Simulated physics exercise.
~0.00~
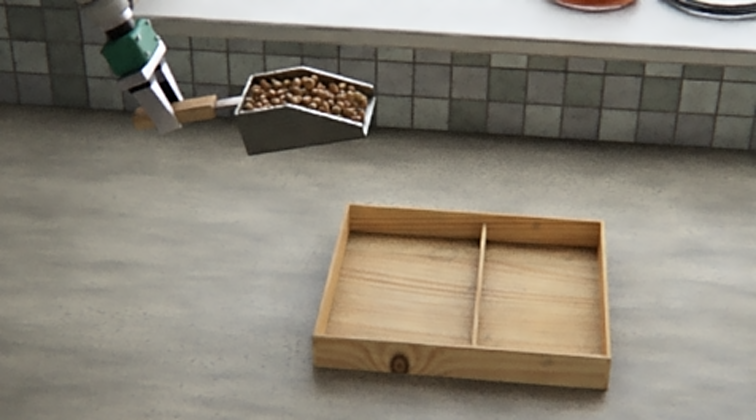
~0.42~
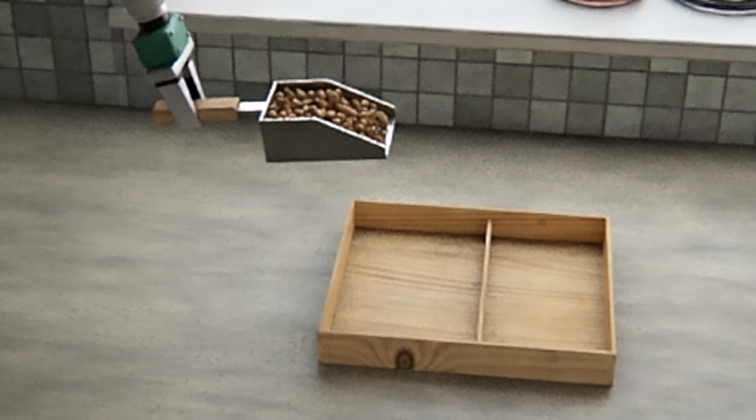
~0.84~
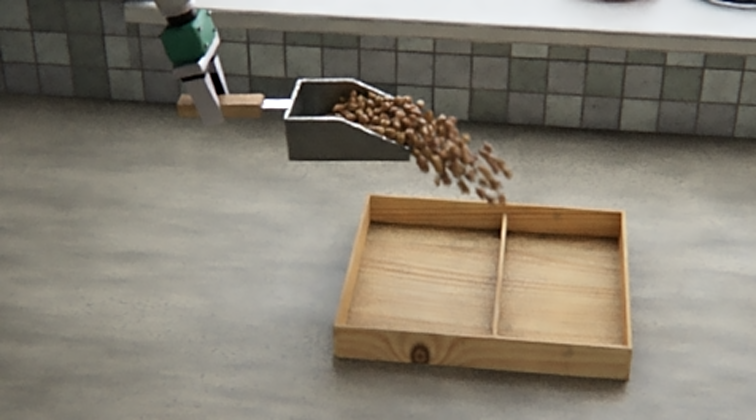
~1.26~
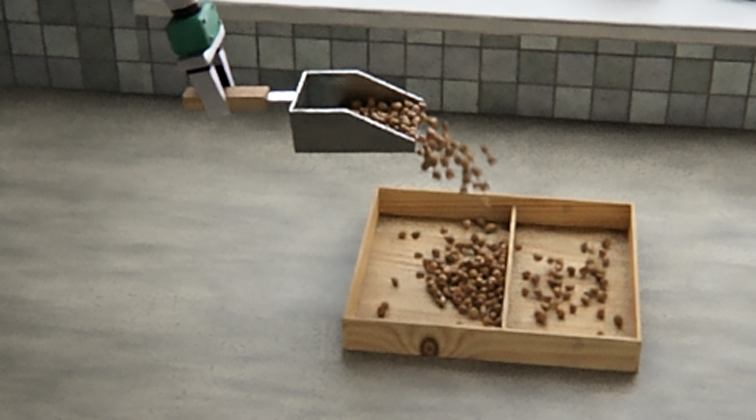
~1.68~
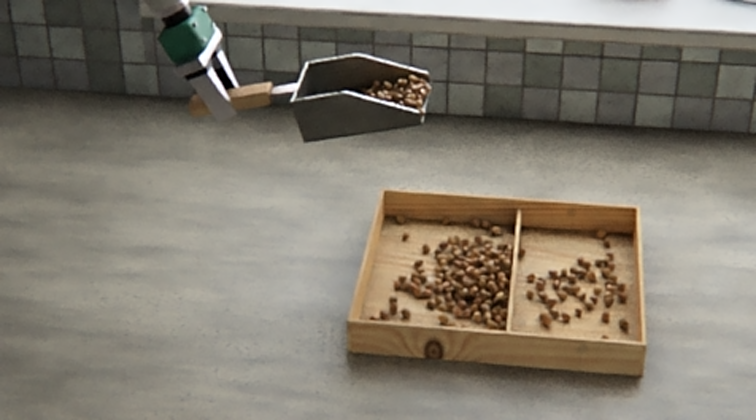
Brown beans pouring from a metal scoop held by a robot gripper into a divided wooden tray, some staying in the scoop.
